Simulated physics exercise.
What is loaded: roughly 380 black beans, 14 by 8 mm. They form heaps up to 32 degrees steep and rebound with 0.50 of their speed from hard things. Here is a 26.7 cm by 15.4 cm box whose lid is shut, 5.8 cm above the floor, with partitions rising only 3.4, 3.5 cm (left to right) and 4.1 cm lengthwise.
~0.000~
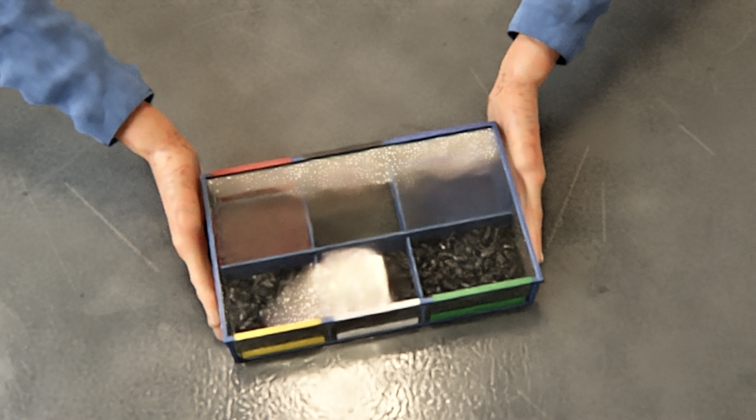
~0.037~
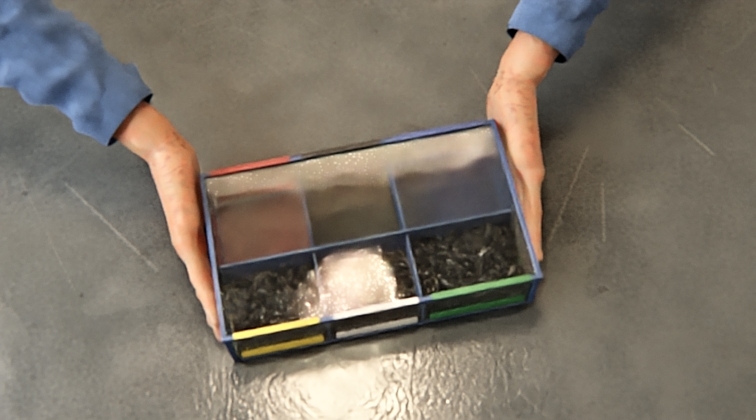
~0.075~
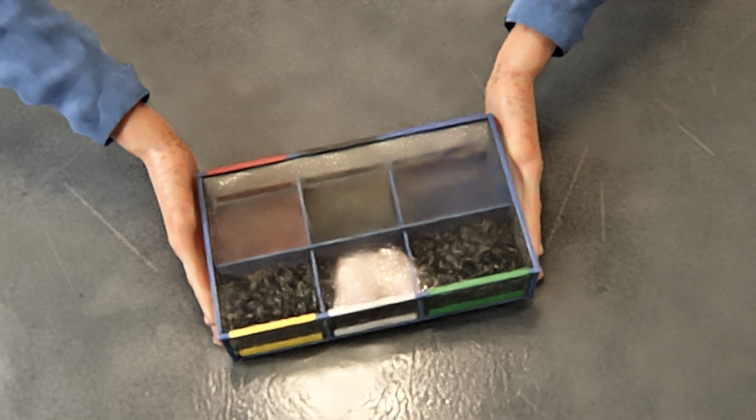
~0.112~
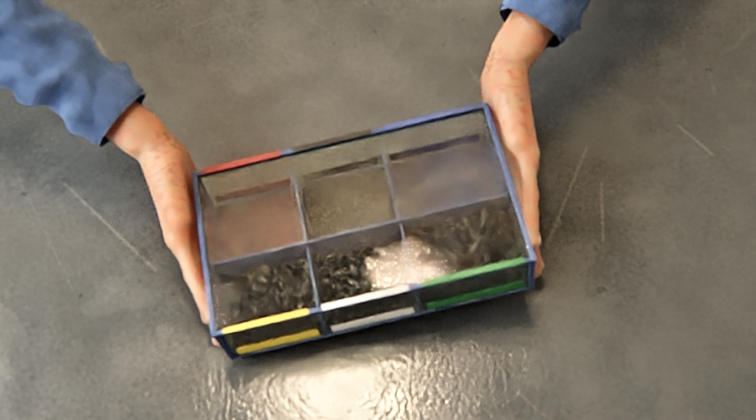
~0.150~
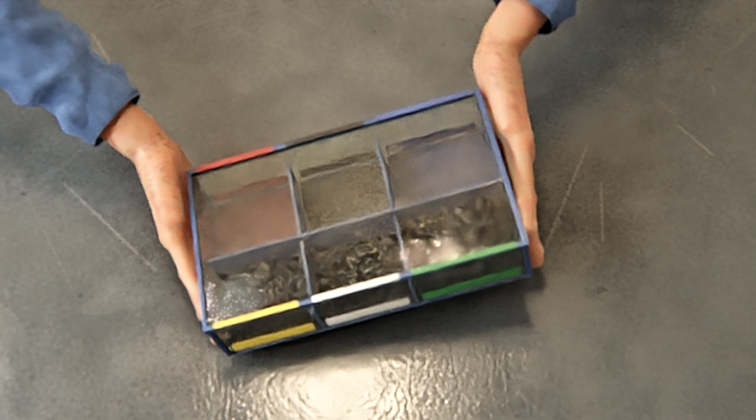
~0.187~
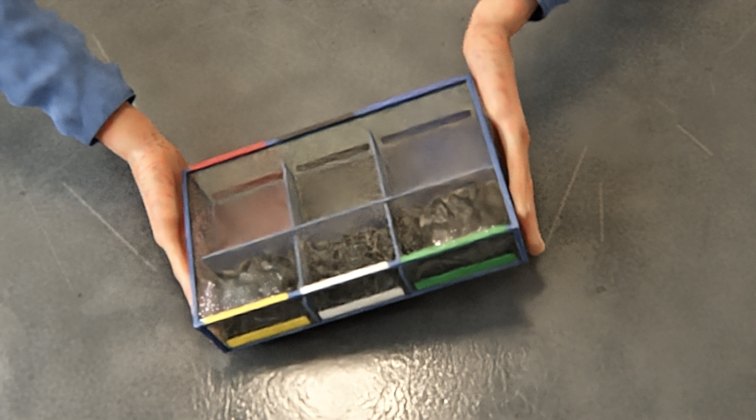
In this clip, two hands in blue sleeves hold a clear-lidded, six-compartment box with dark pieces in its front sections, tilting it slightly so the right side rises as a bright reflection shifts across the lid and fades.
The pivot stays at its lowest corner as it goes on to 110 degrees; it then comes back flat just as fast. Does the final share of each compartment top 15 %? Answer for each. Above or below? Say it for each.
Red compartment: Above, blue compartment: Below, green compartment: Below, yellow compartment: Above, white compartment: Below, black compartment: Below.
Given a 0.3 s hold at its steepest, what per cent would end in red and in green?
You'd end up with red at 50 per cent and green at 0 per cent.
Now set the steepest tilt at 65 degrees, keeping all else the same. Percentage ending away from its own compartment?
20 percent.
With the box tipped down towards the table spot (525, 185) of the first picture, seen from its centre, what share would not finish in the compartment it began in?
Roughly 50 percent of them.
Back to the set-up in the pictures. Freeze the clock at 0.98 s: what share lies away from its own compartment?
Some 30 per cent.
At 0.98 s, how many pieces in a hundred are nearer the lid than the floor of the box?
About 70 %.
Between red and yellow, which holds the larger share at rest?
The yellow one.
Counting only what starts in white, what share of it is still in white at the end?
20 %.
Then, at 0.98 s, tilt 110 degrees; red 10 %, green 25 %, yellow 35 %, white 20 %, black 5 %.
Then, at 1.52 s, tilt 49 degrees; red 30 %, green 10 %, yellow 45 %, white 10 %, black 5 %.
After 2.11 s, tilt 0 degrees; red 35 %, green 10 %, yellow 45 %, white 10 %, black 5 %.
At rest (2.5 s), red 35 %, blue 0 %, green 10 %, yellow 45 %, white 10 %, black 5 %.
